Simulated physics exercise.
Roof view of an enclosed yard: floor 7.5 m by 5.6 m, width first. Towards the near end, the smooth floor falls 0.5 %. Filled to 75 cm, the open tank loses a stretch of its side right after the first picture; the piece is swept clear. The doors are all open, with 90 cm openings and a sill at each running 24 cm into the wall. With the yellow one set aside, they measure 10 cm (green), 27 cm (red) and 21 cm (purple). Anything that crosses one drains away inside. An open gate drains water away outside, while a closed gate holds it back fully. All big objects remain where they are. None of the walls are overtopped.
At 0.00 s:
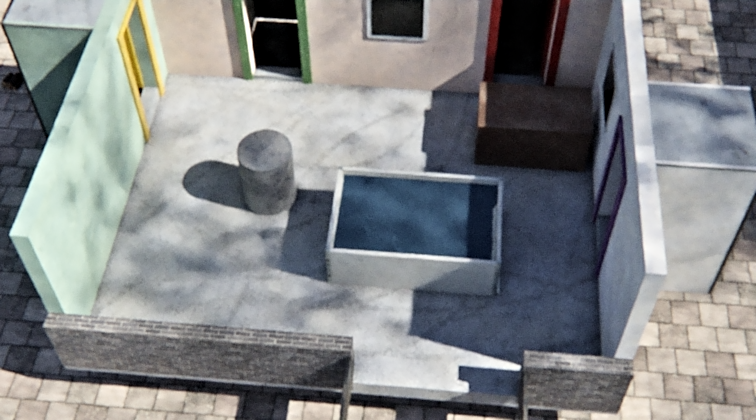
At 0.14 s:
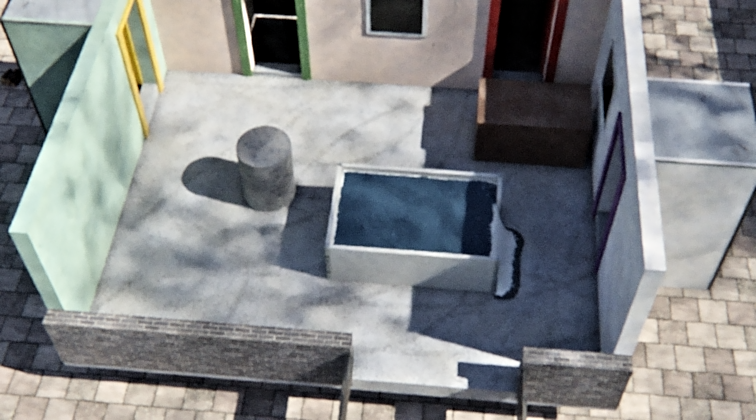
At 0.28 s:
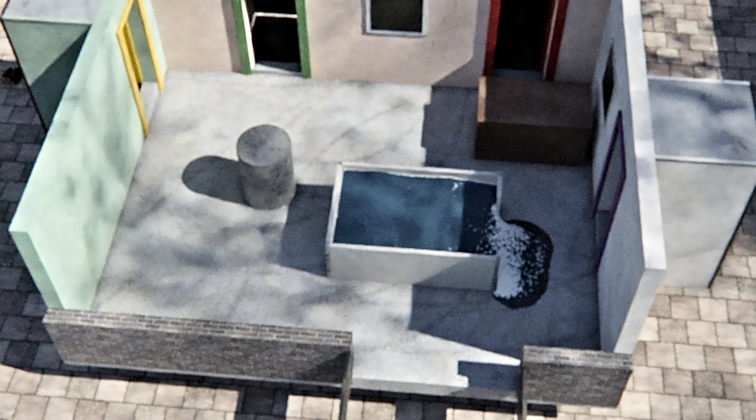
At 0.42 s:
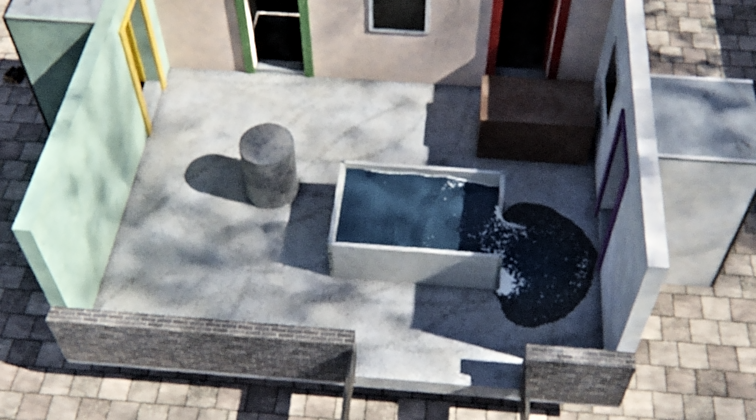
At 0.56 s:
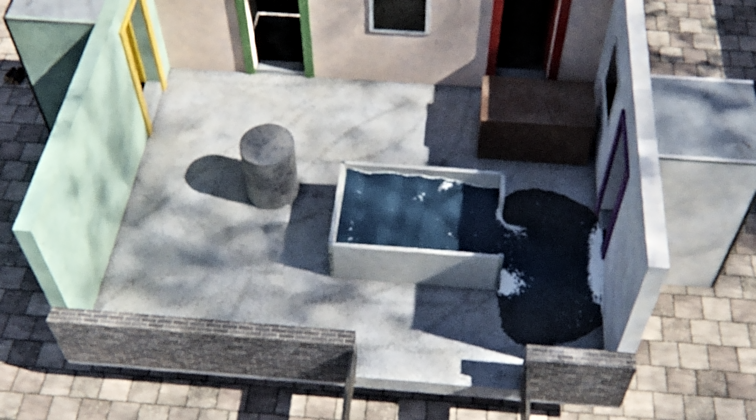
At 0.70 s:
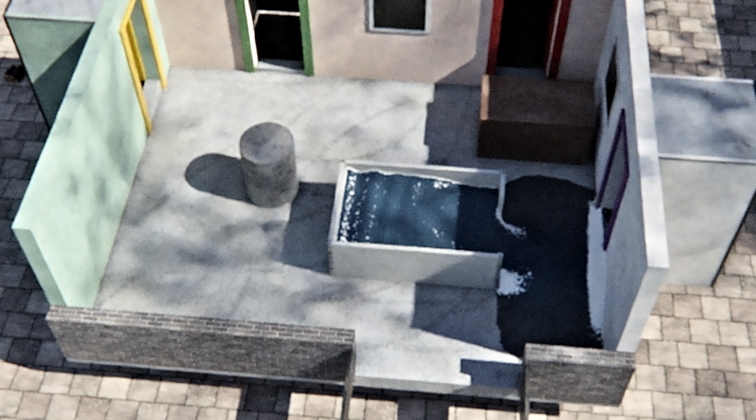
Water burst through the right side of an open tank in a walled yard, splashed onto the pale floor, then spread in a dark pool to the right wall and toward the near wall.
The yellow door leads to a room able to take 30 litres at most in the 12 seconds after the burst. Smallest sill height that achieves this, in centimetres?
6.5 cm.
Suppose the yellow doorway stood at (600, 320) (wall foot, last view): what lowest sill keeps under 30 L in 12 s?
About 31 cm.
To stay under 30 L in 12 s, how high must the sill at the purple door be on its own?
Purple: Roughly 35 cm.
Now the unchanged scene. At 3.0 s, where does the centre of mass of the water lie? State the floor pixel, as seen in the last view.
The water's centre is at about (478, 255).
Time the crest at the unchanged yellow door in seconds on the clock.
Approximately 8.0 s.
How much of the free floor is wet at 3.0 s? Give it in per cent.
Roughly 40 percent of the floor is wet.
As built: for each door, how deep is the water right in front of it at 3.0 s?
Purple door 27 cm, red door 3 cm, green door 0 cm, yellow door 0 cm.
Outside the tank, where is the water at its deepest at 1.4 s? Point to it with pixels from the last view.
Near pixel (598, 380).
After 1.4 s water covers 15 % of the floor, deepest (55 cm) near (598, 380); it has not reached the yellow door.
After 3.0 s water covers 40 % of the floor, deepest (35 cm) near (585, 379); it has not reached the yellow door.
After 12.0 s water covers 95 % of the floor, deepest (11 cm) near (246, 174); 8 cm at the yellow door, 0 litres in over its 24 cm sill.
At the yellow door as built, the water arrived by 5.7 s and peaked near 11 cm at 8.2 s.
Run again over the same 12 s with other heights there, 48 litres in over 5.5 cm, 18 litres over 7.5 cm. The limit of 30 litres is kept from about 6.5 cm up.
